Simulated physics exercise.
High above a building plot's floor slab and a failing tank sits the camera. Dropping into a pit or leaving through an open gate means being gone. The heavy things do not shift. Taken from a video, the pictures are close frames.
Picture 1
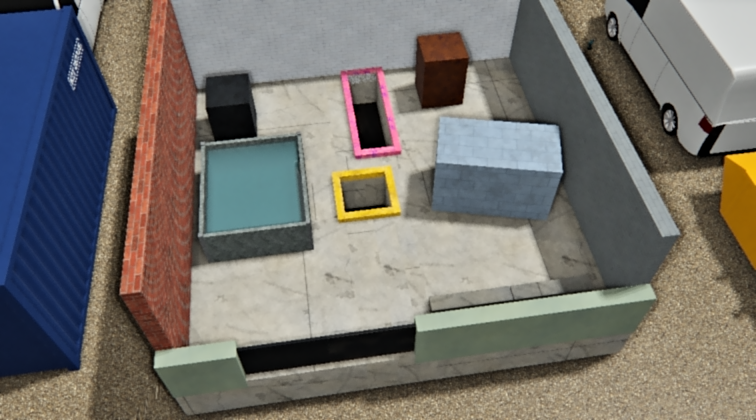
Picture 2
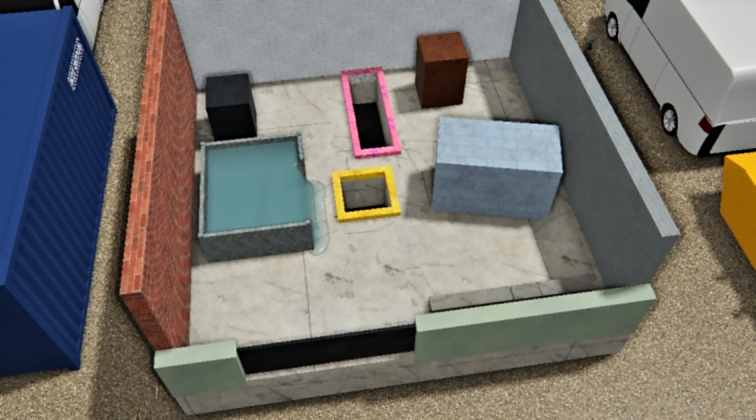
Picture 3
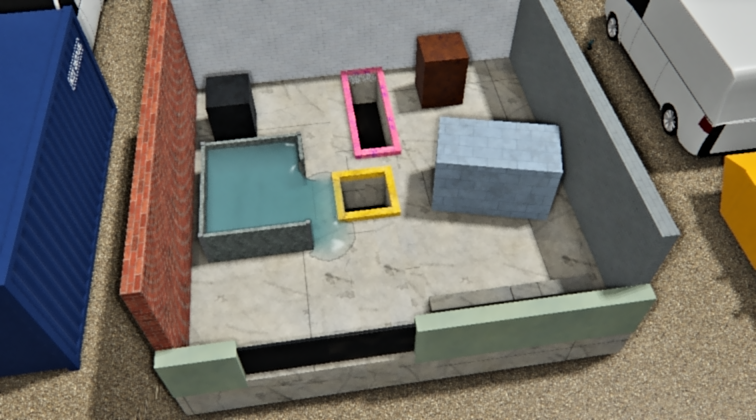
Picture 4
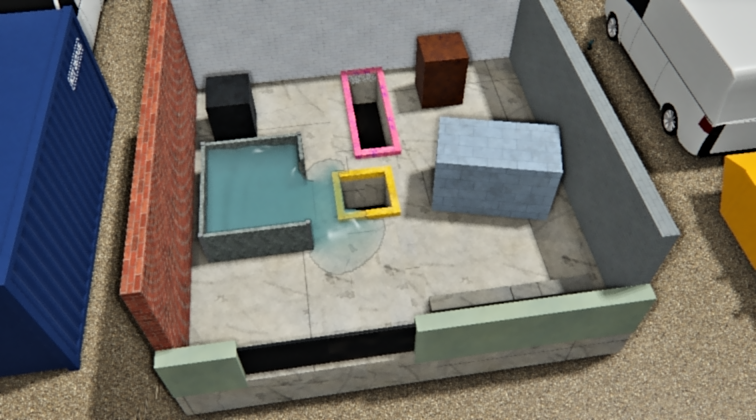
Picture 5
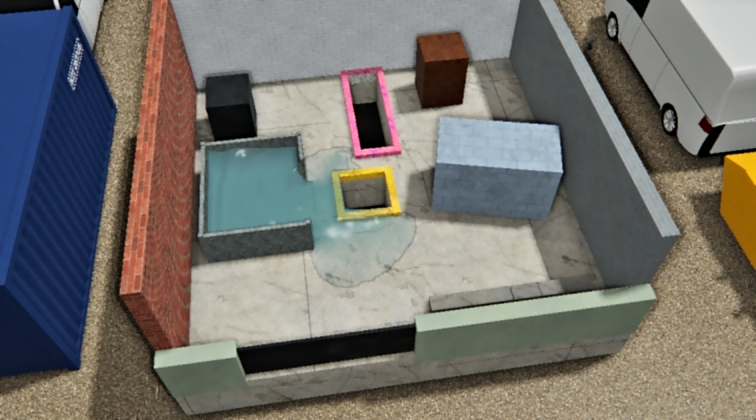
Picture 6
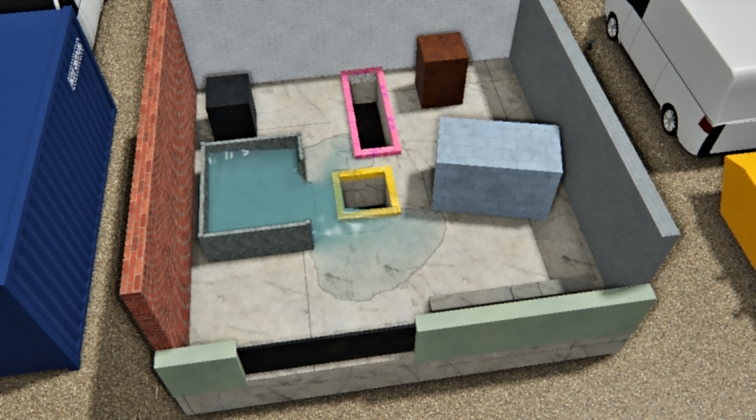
Water pouring from a gap in the grey tank's right side, spreading across the marble floor around the yellow-rimmed pit.
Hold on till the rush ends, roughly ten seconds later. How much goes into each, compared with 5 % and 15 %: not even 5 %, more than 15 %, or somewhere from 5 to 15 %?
Result: The gate pulls in barely a drop - beneath five per cent. The pink pit pulls in barely a drop - beneath five per cent. The yellow pit pulls in a good deal - past fifteen per cent.
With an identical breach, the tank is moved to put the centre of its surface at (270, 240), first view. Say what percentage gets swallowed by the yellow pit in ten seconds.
The yellow pit gets around 0 per cent.
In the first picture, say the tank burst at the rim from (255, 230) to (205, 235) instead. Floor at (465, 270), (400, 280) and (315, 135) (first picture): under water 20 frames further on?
In the order asked: Sodden, sodden, out of reach.
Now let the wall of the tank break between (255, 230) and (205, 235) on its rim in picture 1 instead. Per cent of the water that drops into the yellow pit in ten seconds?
The yellow pit takes 0 per cent.
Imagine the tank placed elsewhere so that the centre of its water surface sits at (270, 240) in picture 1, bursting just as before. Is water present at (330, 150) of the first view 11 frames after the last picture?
There: Free of water.
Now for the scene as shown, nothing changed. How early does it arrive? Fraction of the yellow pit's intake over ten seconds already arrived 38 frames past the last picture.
That comes out to 100 per cent by my count.
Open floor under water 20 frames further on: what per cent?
I make it 50 per cent.
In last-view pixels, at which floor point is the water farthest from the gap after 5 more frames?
By then the tip should be at about (553, 238).
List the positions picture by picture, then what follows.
The first picture shows the tank at (254, 185) is whole and still.
In the second picture, the front is at (318, 249), out from the gap at (306, 208).
In the third picture, water pours out at (306, 209) and has run to (331, 176).
In the fourth picture, water pours out at (306, 210) and has run to (374, 245).
In the fifth picture, water pours out at (306, 209) and has run to (409, 232).
In the sixth picture, the front is at (438, 231), out from the gap at (306, 209).
A moment on, water covers 30 % of the floor; the gate 0 %, the pink pit 0 %, the yellow pit 14 %.
Next, water covers 40 % of the floor; the gate 0 %, the pink pit 0 %, the yellow pit 20 %.
Then, water covers 50 % of the floor; the gate 0 %, the pink pit 0 %, the yellow pit 23 %.
Later, water covers 65 % of the floor; the gate 0 %, the pink pit 0 %, the yellow pit 24 %.
In the end, water covers 90 % of the floor; the gate 0 %, the pink pit 0 %, the yellow pit 24 %.
